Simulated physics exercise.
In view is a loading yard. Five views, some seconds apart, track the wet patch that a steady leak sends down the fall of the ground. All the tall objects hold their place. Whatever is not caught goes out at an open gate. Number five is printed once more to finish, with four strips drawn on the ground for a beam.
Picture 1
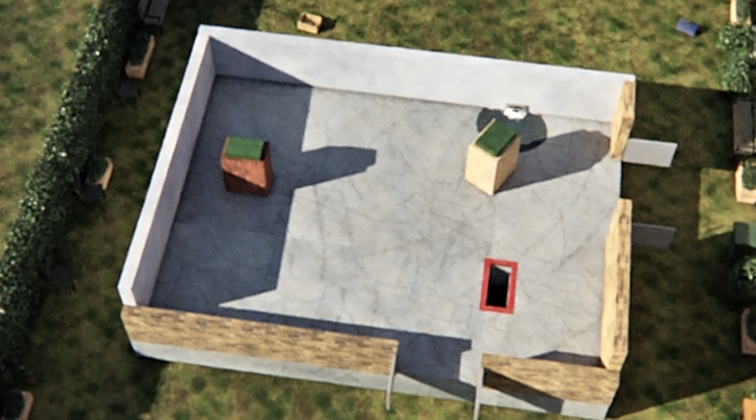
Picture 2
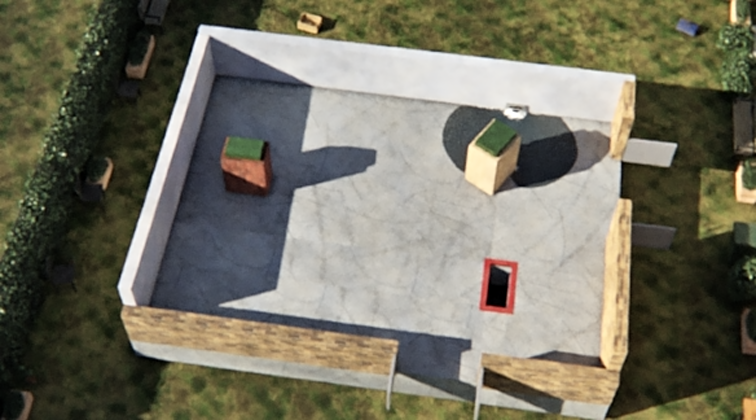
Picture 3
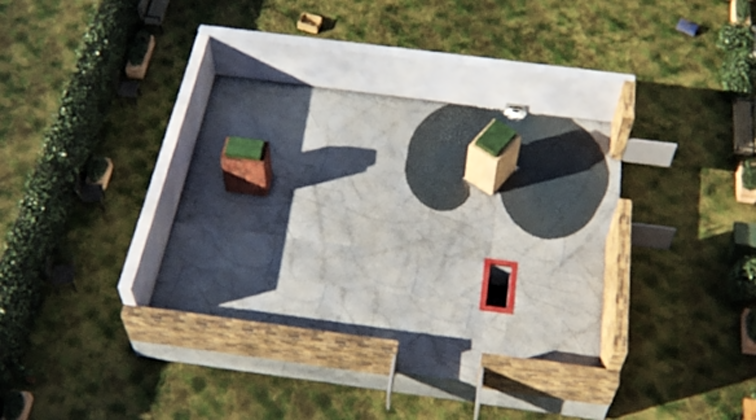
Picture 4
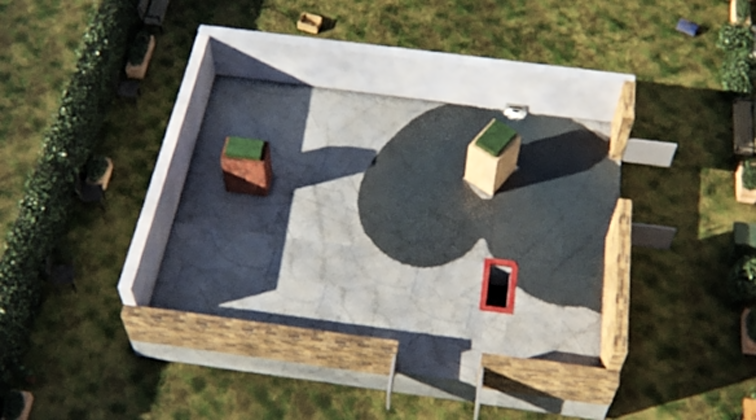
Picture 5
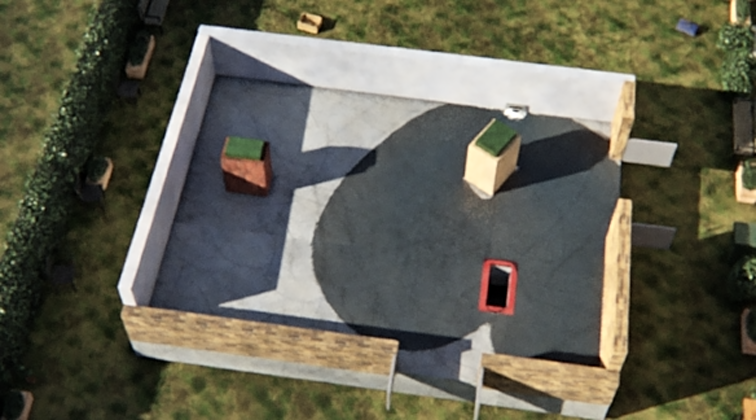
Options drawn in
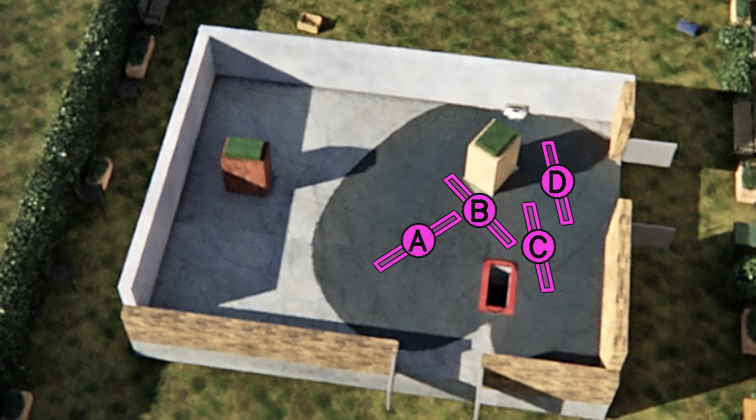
We see a walled yard from above as a dark wet patch spreads from near the back wall, passing around a cream block on both sides, then widening left and forward until it surrounds the red-rimmed opening.
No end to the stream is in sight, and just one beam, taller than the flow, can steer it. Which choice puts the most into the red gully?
D beats the others.
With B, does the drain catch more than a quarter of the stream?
No, it does not.
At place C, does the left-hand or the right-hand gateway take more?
The left gate.
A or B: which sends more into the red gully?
Here it is place A.
On the marked copy, A from (377, 266) to (457, 215); B from (448, 177) to (511, 244); C from (528, 204) to (547, 290); D from (547, 142) to (566, 222).
If A is chosen, about 14 % of the stream goes into the red gully, about 77 % out by the gates.
If B is chosen, about 11 % of the stream goes into the red gully, about 81 % out by the gates.
If C is chosen, about 12 % of the stream goes into the red gully, about 79 % out by the gates.
If D is chosen, about 21 % of the stream goes into the red gully, about 71 % out by the gates.
